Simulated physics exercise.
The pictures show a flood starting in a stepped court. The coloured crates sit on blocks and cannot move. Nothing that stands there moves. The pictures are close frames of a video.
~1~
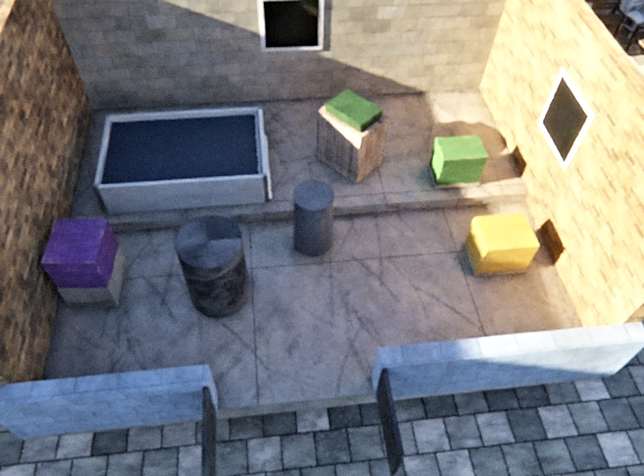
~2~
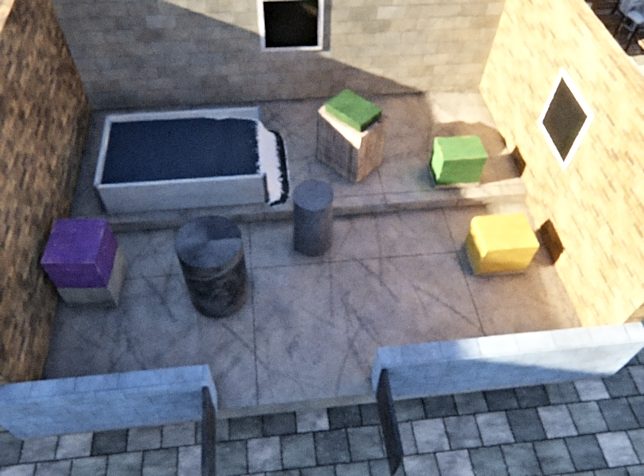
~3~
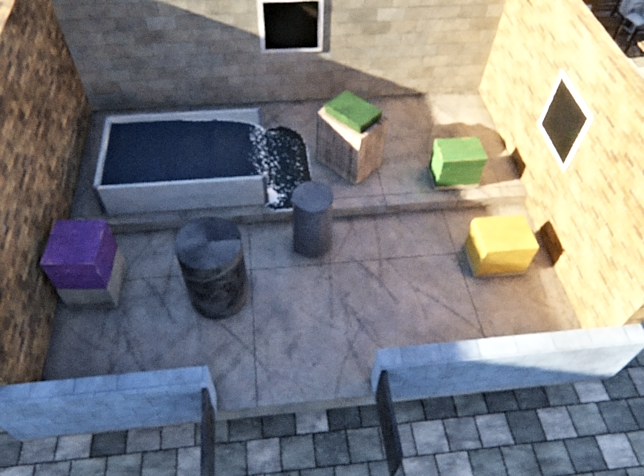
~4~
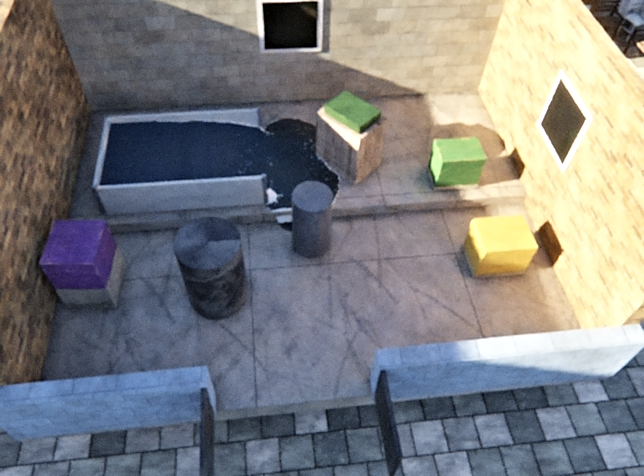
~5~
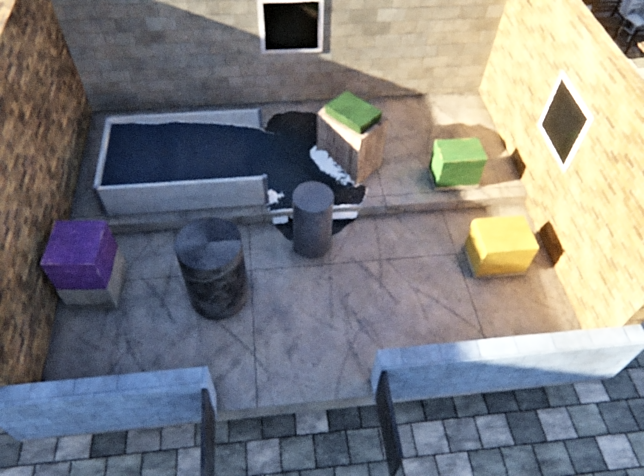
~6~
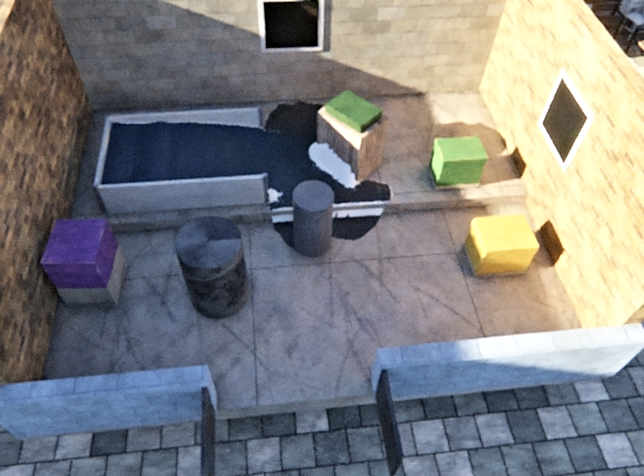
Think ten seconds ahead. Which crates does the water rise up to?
In the end: The yellow crate is soaked; the green crate is soaked; the purple crate keeps dry.
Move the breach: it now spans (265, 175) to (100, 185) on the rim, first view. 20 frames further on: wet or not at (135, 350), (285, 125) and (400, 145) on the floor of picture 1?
As listed: Under water, not flooded, clear.
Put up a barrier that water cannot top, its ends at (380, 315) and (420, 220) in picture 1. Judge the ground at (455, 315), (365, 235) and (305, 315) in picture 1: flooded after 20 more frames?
As listed: Clear, flooded, covered.
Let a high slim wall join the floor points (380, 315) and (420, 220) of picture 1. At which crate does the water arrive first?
That is the green-painted one.
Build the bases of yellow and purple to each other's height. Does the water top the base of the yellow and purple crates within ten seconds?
One by one: The yellow crate remains dry, the purple crate escapes it.
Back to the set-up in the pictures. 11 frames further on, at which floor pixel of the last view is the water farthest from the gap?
Around (538, 332).
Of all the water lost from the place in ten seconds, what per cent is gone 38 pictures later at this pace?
Near 20 in a hundred.
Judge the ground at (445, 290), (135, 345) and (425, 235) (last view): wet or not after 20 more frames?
In that order: Covered, not flooded, awash.
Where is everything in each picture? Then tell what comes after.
The first frame shows still water in the open tank at (185, 149).
In the second frame, the front is at (280, 200), out from the gap at (262, 158).
In the third frame, the front is at (292, 207), out from the gap at (262, 161).
In the fourth frame, the front is at a hidden place, out from the gap at (261, 162).
In the fifth frame, water pours out at (262, 163) and has run to (360, 191).
In the sixth frame, the front is at (385, 194), out from the gap at (262, 161).
A moment on, water covers 20 % of the floor; the yellow crate not reached, the green crate water round its plinth, the purple crate not reached.
Next, water covers 40 % of the floor; the yellow crate water round its plinth, the green crate water round its plinth, the purple crate not reached.
Then, water covers 55 % of the floor; the yellow crate water round its plinth, the green crate water round its plinth, the purple crate not reached.
Later, water covers 70 % of the floor; the yellow crate water round its plinth, the green crate water round its plinth, the purple crate water round its plinth.
In the end, water covers 95 % of the floor; the yellow crate was topped, the green crate was topped, the purple crate stayed above the water.
